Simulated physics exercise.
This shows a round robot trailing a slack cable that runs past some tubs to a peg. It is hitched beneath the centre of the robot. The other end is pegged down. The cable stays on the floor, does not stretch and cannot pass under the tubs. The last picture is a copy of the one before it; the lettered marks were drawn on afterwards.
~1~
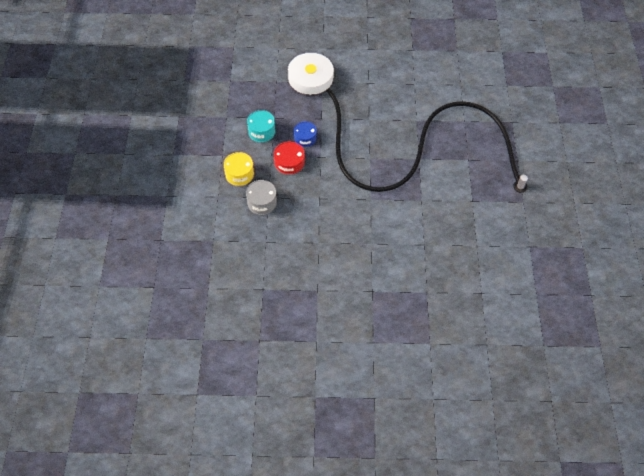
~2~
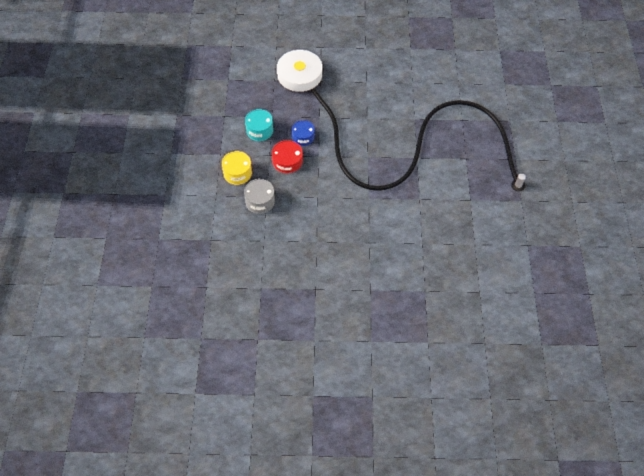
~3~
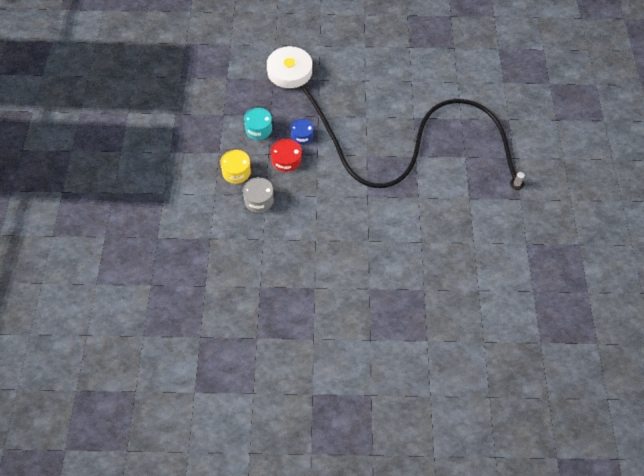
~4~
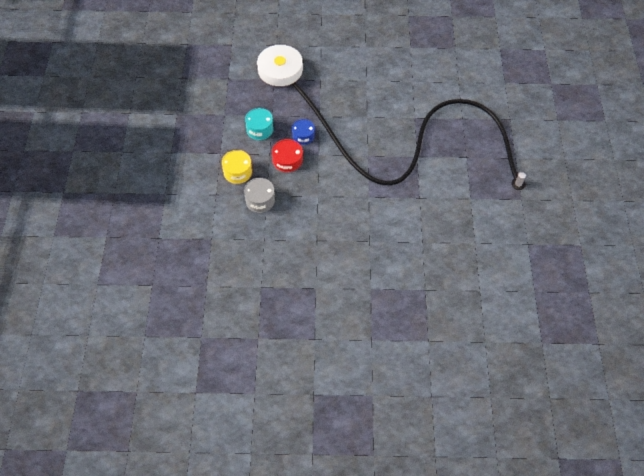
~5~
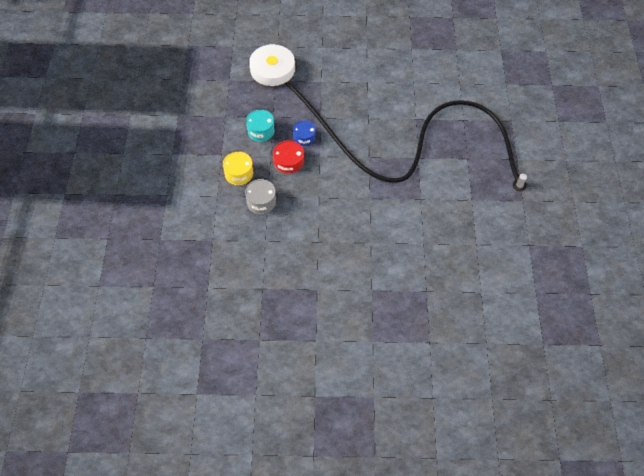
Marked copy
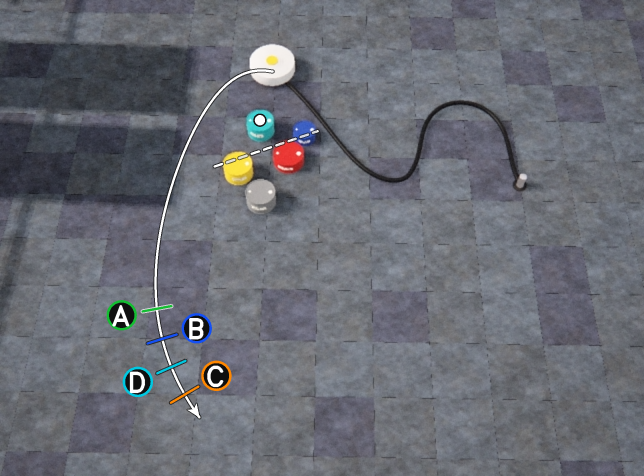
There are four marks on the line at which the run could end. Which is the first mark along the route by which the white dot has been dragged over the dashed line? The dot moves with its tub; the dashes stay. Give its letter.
At least to A.
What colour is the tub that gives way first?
The turquoise one.
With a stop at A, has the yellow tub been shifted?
By then, yes.
On the copy, A at (157, 309); B at (162, 339); C at (185, 395); D at (171, 367); the dashed line at (267, 149); the route from (273, 72) via (165, 209) to (199, 417); the white dot at (260, 120).
On A. First, robot (196, 118); turquoise tub (261, 126).
Then, robot (162, 210); turquoise tub (261, 126).
Finally, robot (155, 305); yellow tub (249, 178); red tub (296, 172); turquoise tub (269, 161); blue tub (308, 153); the dot on the turquoise tub is over the dashed line.
By contrast, B does it too, but is farther than needed; C does it too, but is farther than needed; D does it too, but is farther than needed.
